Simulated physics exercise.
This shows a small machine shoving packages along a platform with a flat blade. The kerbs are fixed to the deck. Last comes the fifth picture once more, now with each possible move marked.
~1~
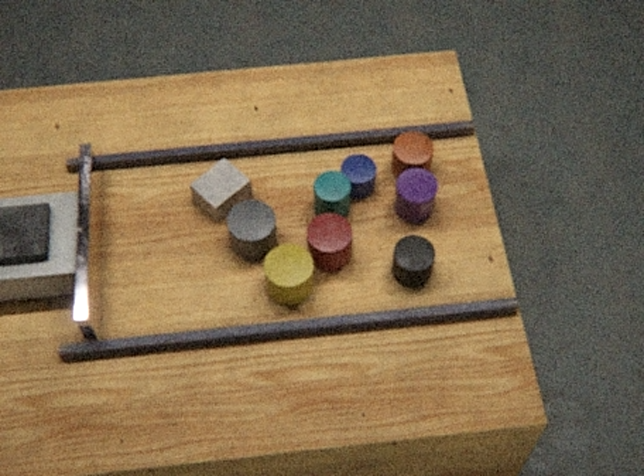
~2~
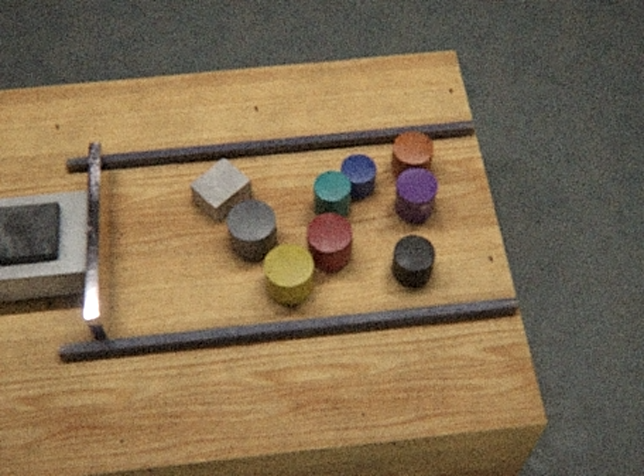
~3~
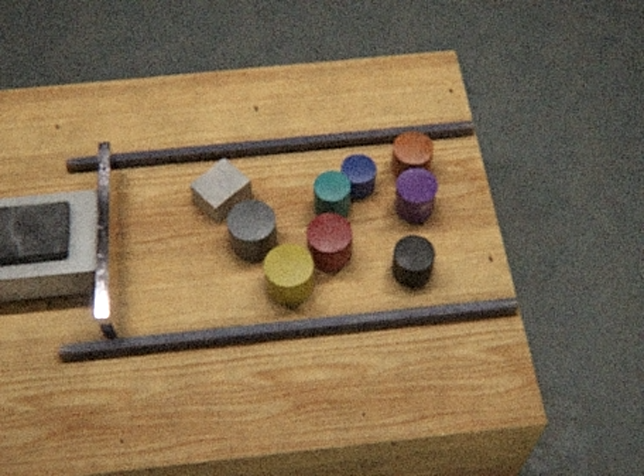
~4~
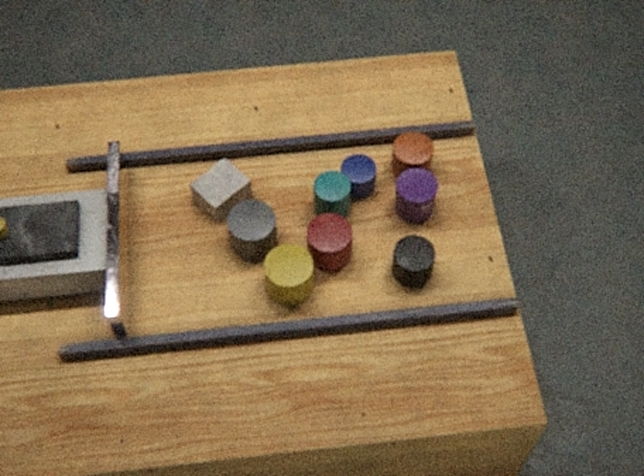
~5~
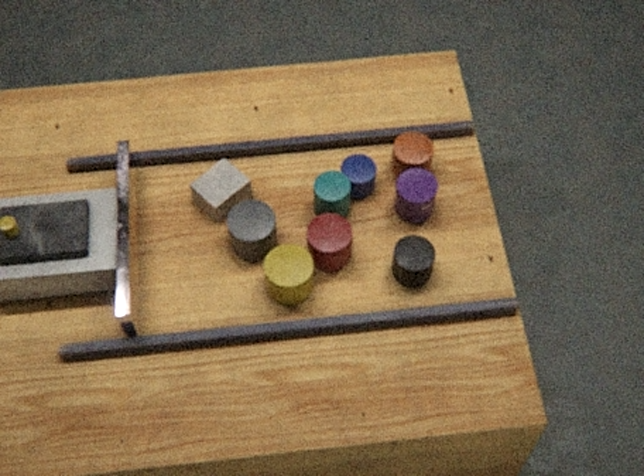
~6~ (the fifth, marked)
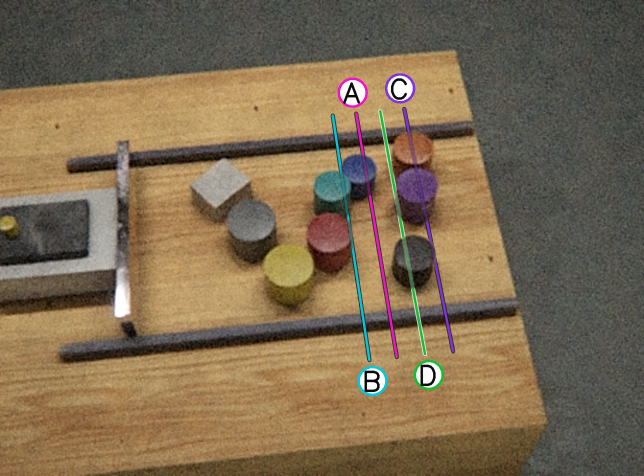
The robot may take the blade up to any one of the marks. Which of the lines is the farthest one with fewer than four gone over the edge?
The farthest such stop is C.
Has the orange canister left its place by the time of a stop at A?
Yes.
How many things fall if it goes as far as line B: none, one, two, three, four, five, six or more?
The count is none.
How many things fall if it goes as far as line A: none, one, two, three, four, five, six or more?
In all, none.
On the marked copy, A at (375, 226); B at (350, 228); C at (427, 221); D at (401, 223).
With C. Early on, robot (161, 219); white crate (269, 187); grey canister (266, 229).
Further on, robot (272, 208); orange canister (432, 145); purple pail (442, 194).
At the end, robot (356, 200); purple pail over the edge; blue canister (484, 173); one fallen.
As for the rest, A is within the limit but short; B is within the limit but short; D is within the limit but short.
